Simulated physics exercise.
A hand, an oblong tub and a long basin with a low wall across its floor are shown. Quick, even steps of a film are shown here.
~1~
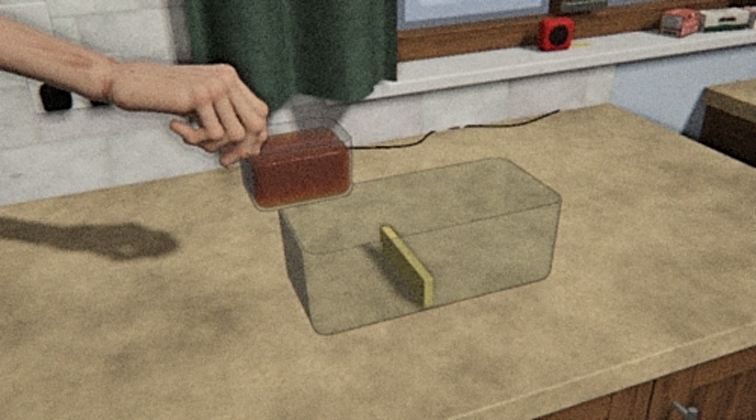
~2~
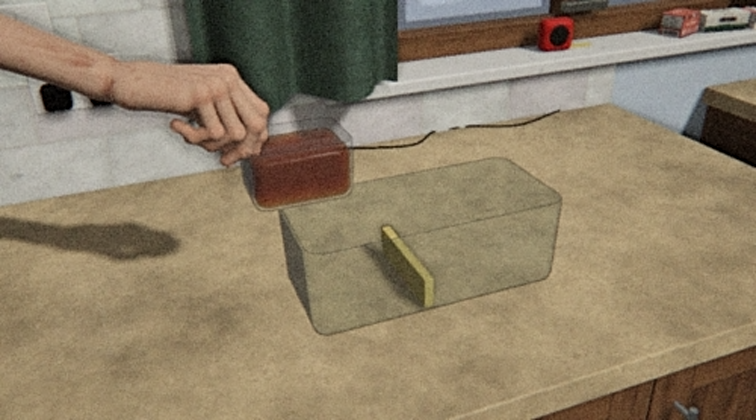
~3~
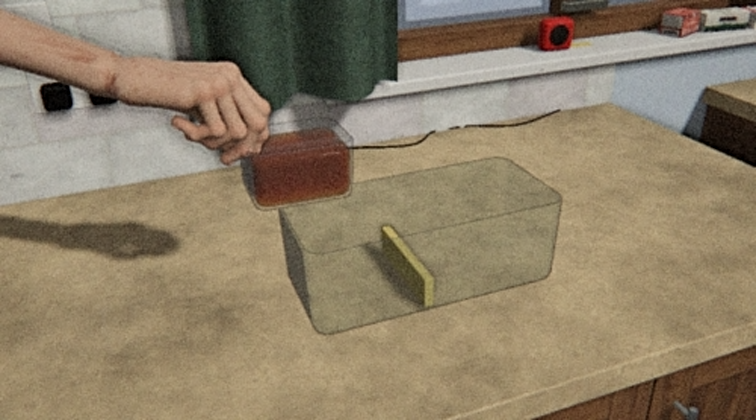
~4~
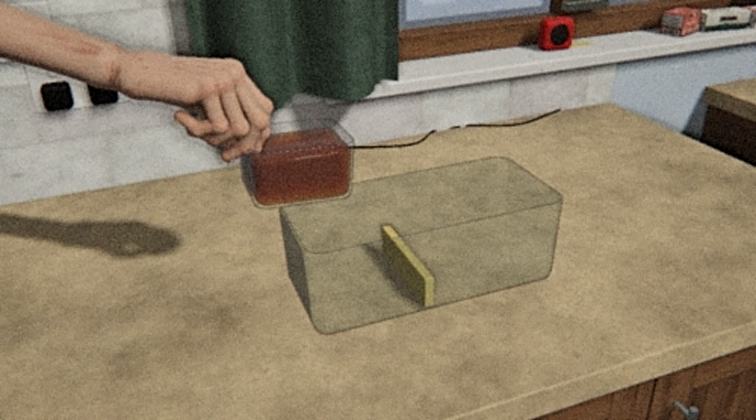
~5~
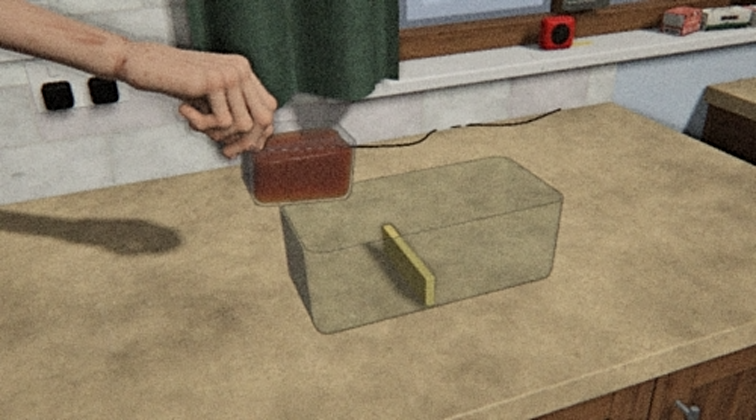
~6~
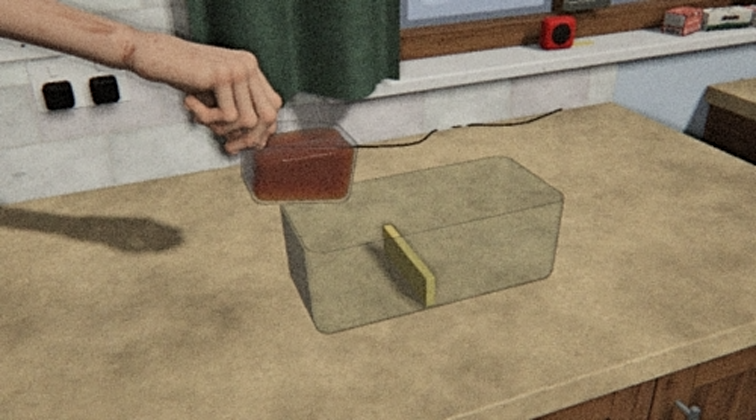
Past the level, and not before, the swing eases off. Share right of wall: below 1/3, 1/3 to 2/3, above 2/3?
Below 1/3.
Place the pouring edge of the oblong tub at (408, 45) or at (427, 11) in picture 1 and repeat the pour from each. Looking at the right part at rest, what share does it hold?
95 %, then 95 %.
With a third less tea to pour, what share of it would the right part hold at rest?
Estimate: Close to 0 per cent.
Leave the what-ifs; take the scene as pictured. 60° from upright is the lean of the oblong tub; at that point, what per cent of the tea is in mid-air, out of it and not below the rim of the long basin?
About 25 per cent.
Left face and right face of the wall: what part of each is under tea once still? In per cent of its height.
Roughly 50 left of the wall, roughly 10 right of it.
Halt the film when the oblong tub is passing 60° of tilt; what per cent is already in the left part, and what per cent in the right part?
Split: Left 20 per cent, right 0 per cent.
A moment on, the oblong tub is tipped part way and 58 per cent is still to pour, 18 is left of the wall and 1 right of it.
Next, the oblong tub is tipped on its side and 14 per cent is still to pour, 59 is left of the wall and 23 right of it.
Then the oblong tub is tipped on its side and 2 per cent is still to pour, 73 is left of the wall and 24 right of it.
Later the oblong tub is tipped on its side and 0 per cent is still to pour, 76 is left of the wall and 24 right of it.
Finally, 76 per cent lies left of the wall, 24 right of it and 0 outside.
